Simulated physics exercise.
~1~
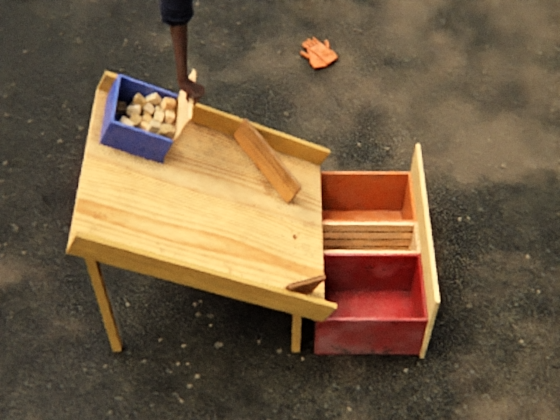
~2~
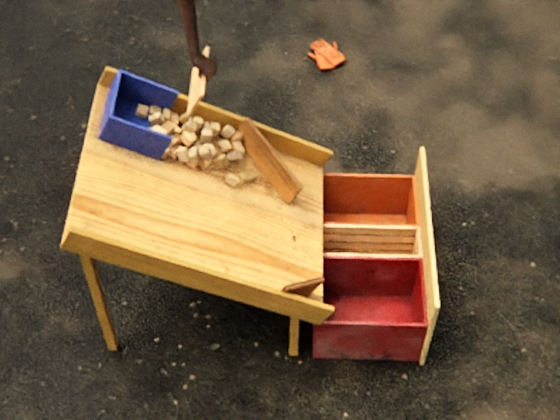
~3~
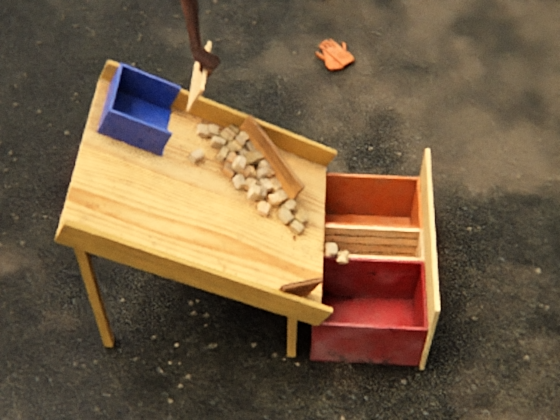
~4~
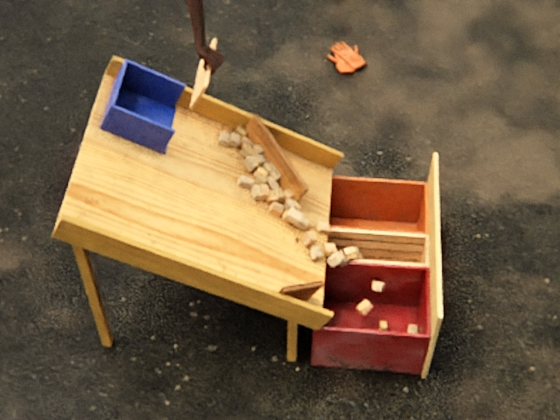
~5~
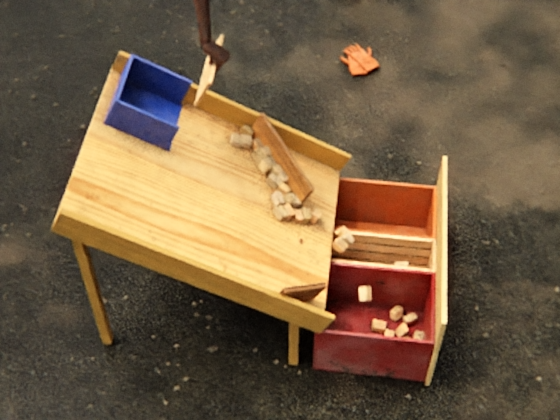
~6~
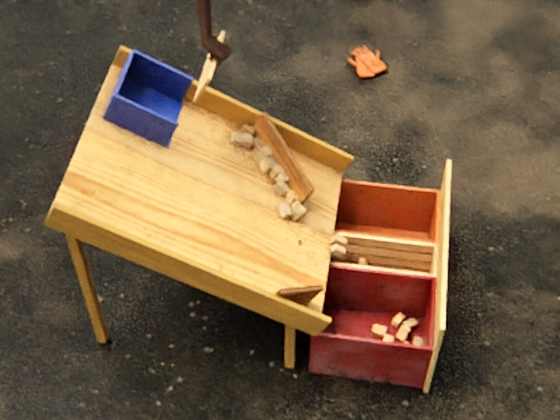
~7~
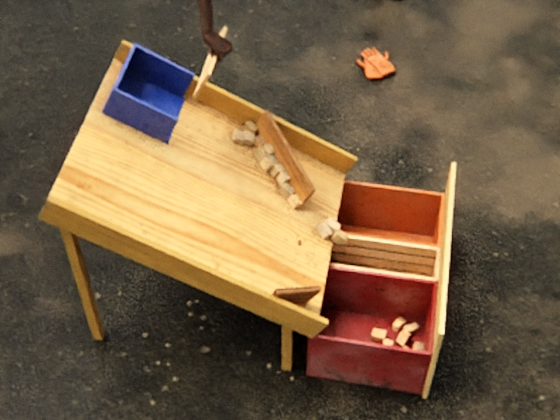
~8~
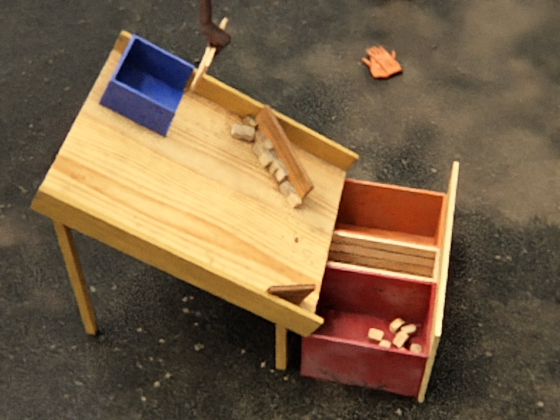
Small wooden blocks tumble from a blue bin down a tilted table, some reaching a red tub.
